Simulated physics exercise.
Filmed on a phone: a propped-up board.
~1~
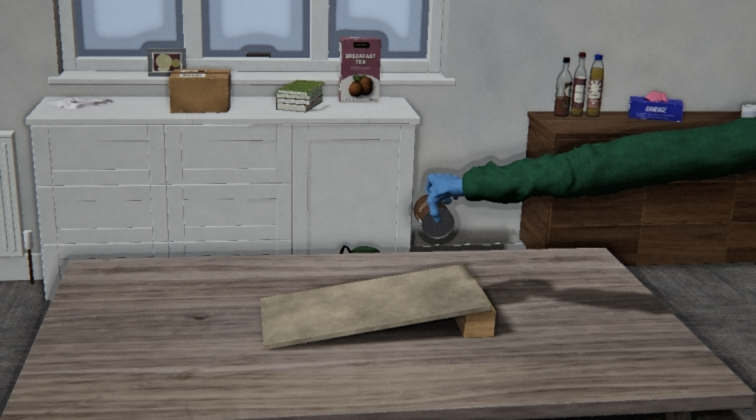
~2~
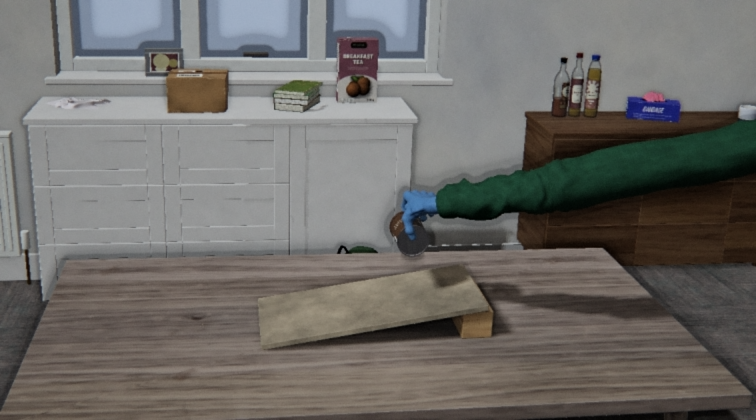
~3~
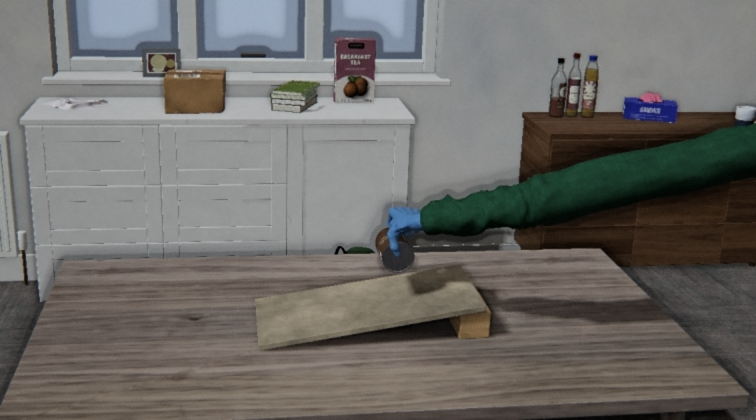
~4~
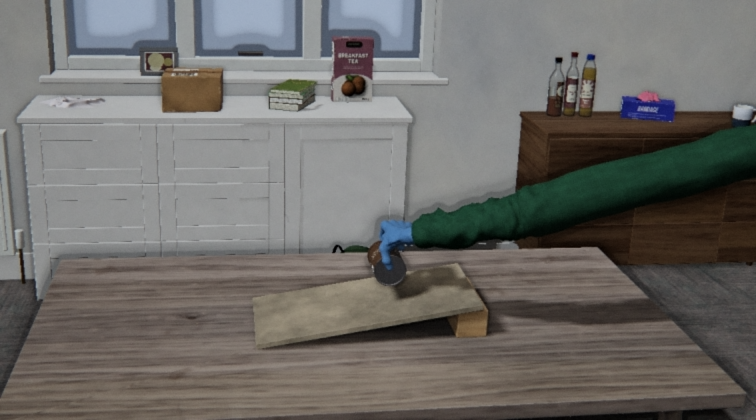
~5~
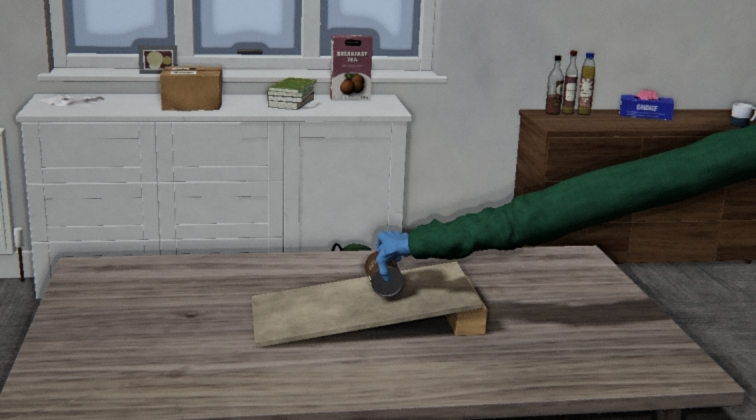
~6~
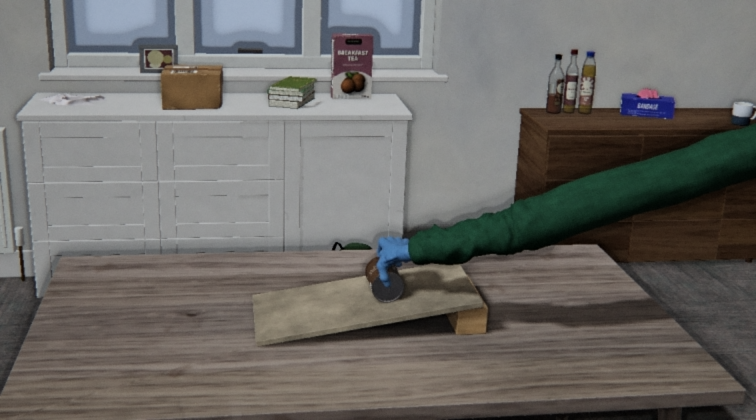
A green-sleeved arm with a blue-gloved hand reaches in from the right, lowering a dark, round object with a brown part leftward and down onto a sloping beige board, and keeps hold of it. The board rests on a wooden block on a grey-brown table, facing white cabinets beneath a window and a brown sideboard with bottles at right. The room is seen from slightly above, the view shifting very slightly.
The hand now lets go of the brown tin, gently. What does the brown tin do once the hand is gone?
The brown tin slides or rolls down.
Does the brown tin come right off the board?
It comes off the board.
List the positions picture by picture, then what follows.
The first picture shows still above its spot; brown tin (434, 216).
The second picture shows still above its spot; brown tin (410, 234).
The third picture shows still above its spot; brown tin (395, 250).
The fourth picture shows still above its spot; brown tin (387, 263).
The fifth picture shows still above its spot; brown tin (384, 273).
The sixth picture shows set down, still held; brown tin (385, 279).
Then, 0.90 s on from there, brown tin shifted well along near (266, 299).
Then, 1.50 s on from there, brown tin now off the board.
Then, 2.00 s on from there, things are still on the move.
In the end, off the board, brown tin. The brown tin runs down the board.
